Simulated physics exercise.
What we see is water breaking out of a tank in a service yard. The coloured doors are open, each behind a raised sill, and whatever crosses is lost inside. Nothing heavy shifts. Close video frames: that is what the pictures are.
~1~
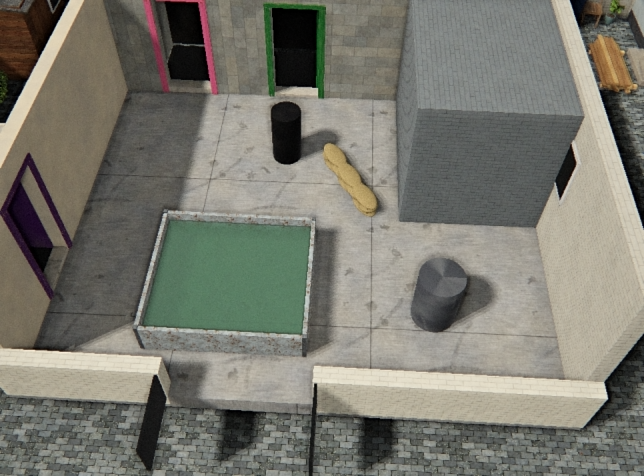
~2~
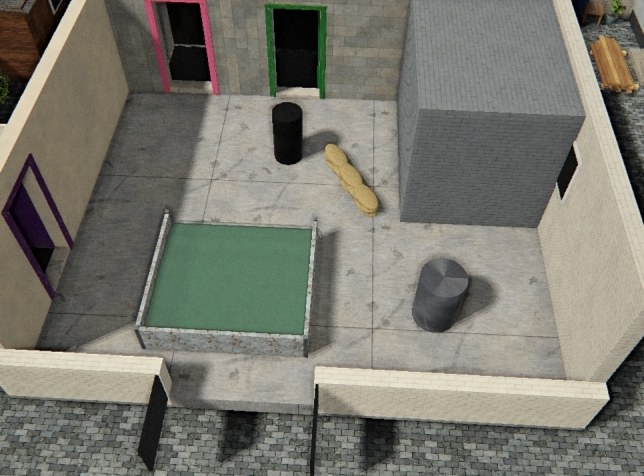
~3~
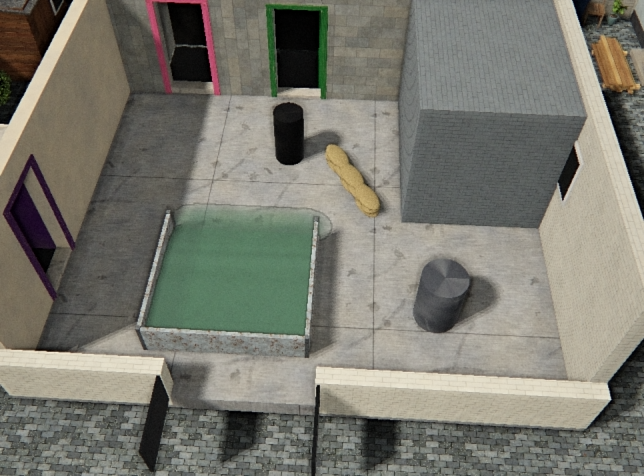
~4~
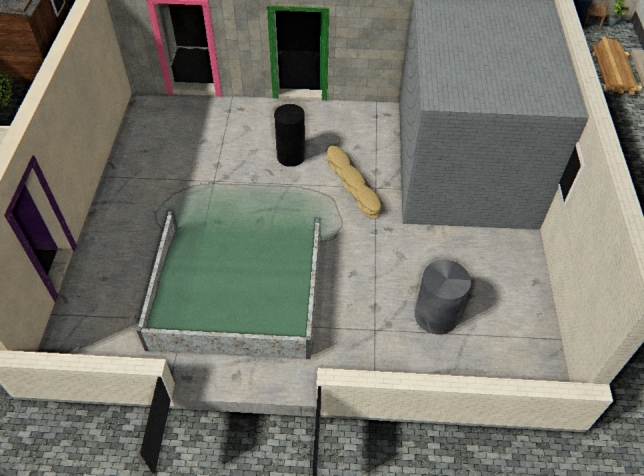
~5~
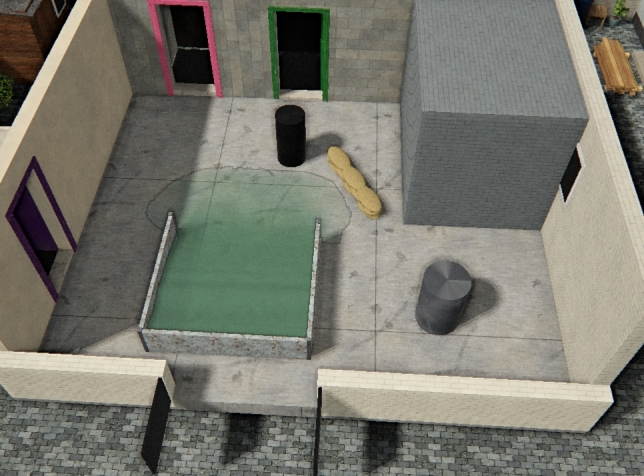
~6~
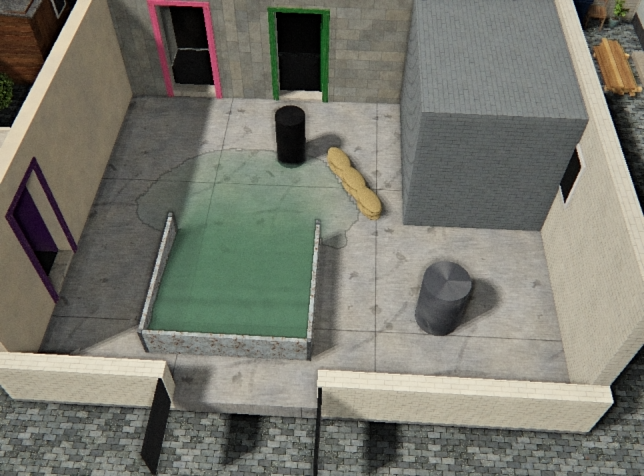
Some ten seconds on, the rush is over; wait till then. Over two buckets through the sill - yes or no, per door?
Green door - yes, purple door - no, pink door - yes.
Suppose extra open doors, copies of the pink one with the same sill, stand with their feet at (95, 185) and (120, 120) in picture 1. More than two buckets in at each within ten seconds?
The first door remains below the limit, while the second runs past the limit.
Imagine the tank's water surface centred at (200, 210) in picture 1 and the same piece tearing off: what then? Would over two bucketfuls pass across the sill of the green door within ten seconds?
Record for green door: Limit exceeded.
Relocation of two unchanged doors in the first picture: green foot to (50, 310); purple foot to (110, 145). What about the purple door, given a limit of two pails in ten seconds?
From what I can tell, the purple door tops the mark.
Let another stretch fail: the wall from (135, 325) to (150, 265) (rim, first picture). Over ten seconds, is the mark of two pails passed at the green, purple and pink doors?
At the doors, green never reaches it, purple crosses the line and pink never reaches it.
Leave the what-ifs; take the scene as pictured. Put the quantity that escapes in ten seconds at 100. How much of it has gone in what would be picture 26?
Roughly 45 percent.
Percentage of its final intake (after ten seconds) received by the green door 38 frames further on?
Near 95 in a hundred.
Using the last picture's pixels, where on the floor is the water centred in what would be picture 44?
Near (231, 184).
A moment on, water covers 30 % of the floor; the green door not reached, the purple door not reached, the pink door not reached.
Next, water covers 40 % of the floor; the green door under two buckets in, the purple door not reached, the pink door under two buckets in.
Then, water covers 50 % of the floor; the green door over two buckets in, the purple door not reached, the pink door over two buckets in.
Later, water covers 75 % of the floor; the green door far over two buckets in, the purple door wet at the sill, nothing in, the pink door far over two buckets in.
In the end, water covers 85 % of the floor; the green door far over two buckets in, the purple door wet at the sill, nothing in, the pink door far over two buckets in.
